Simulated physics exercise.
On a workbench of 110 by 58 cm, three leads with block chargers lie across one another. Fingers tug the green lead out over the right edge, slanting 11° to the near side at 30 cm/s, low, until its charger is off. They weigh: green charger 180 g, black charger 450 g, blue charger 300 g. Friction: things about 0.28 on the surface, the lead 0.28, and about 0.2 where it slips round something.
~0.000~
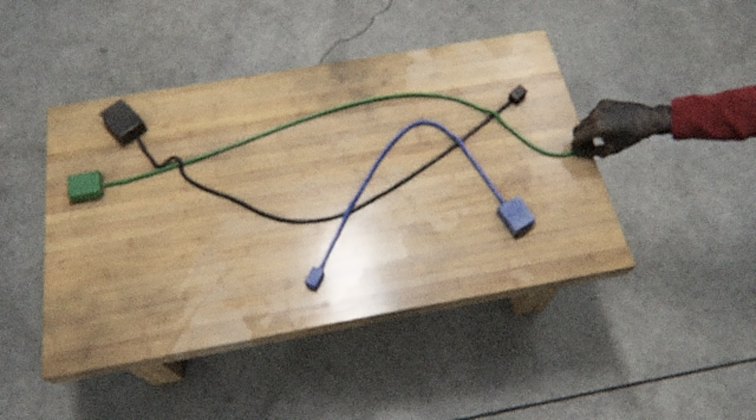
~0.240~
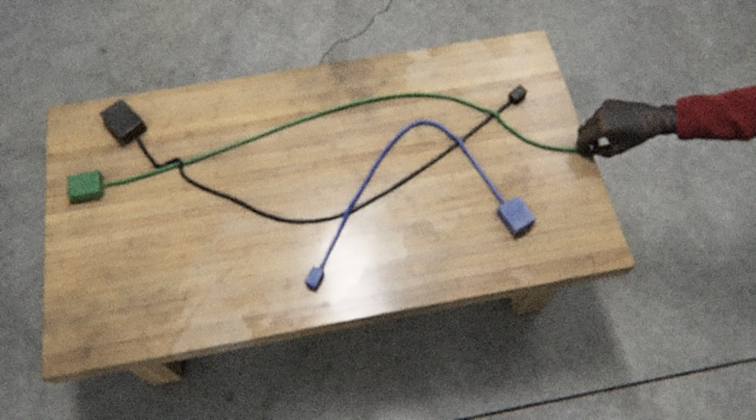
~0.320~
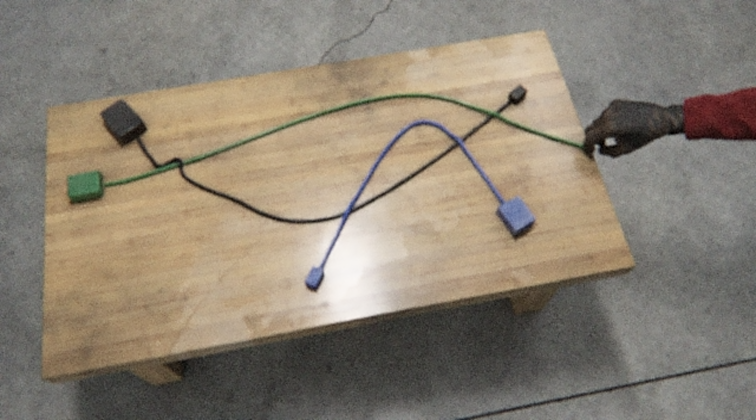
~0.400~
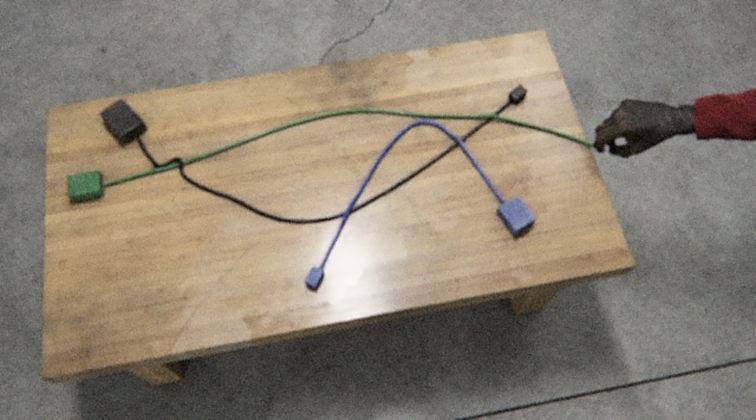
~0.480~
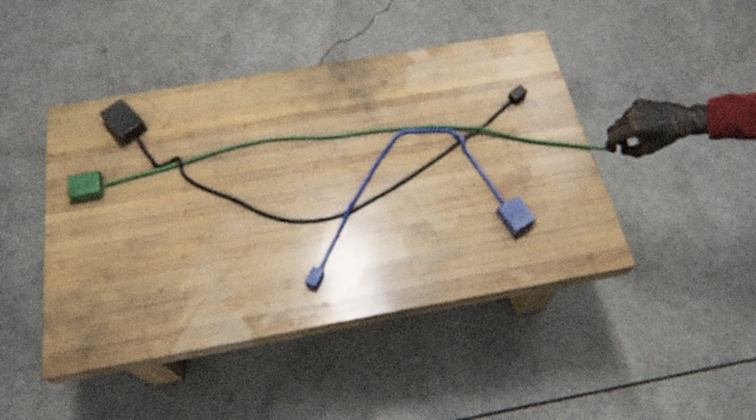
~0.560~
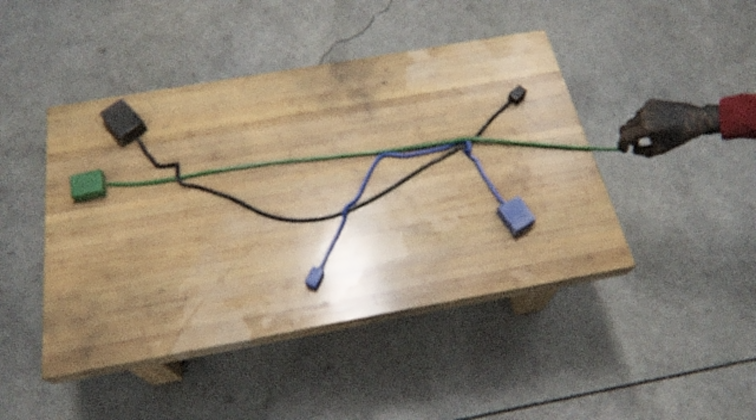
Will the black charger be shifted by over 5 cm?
Result: Black charger moves.
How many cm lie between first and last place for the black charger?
About: Black charger 25 cm.
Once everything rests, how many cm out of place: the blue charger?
About: Blue charger 0 cm.
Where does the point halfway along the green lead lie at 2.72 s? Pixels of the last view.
At about (685, 159).
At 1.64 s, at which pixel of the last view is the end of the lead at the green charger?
Near (269, 171).
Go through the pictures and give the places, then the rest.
In the first picture, black charger (121, 117); crossings (155, 161) black over green, (351, 207) blue over black, (460, 139) blue over black, (494, 113) green over black; green lead runs through (456, 99) (352, 104) (259, 136) (161, 170); grip (583, 150).
In the second picture, green lead runs through (352, 104) (161, 170); grip (587, 150).
In the third picture, green lead runs through (352, 104) (161, 170); grip (594, 150).
In the fourth picture, green lead runs through (355, 111) (161, 170); grip (605, 150).
In the fifth picture, green lead runs through (361, 133) (161, 169); grip (616, 150).
In the sixth picture, black charger (121, 117); green lead runs through (479, 139) (371, 153) (268, 163) (164, 180); grip (628, 150).
By 1.6 s, the green lead's tail end at (269, 171); green charger 33 cm off its start, black plug 2 cm off its start.
By 2.7 s, the green lead's tail end at (429, 160); green charger 65 cm off its start, black plug 2 cm off its start.
By 3.8 s, the green lead's tail end at (592, 141); black charger 9 cm off its start at (165, 113), green charger 99 cm off its start at (583, 147), black plug 8 cm off its start at (539, 120).
By 4.9 s, the green lead has left the top; black charger 25 cm off its start, green charger over the edge, black plug over the edge.
By 5.4 s, the green lead has left the top; black charger 25 cm off its start at (245, 117), green charger over the edge, black plug over the edge, blue plug 1 cm off its start at (320, 272).
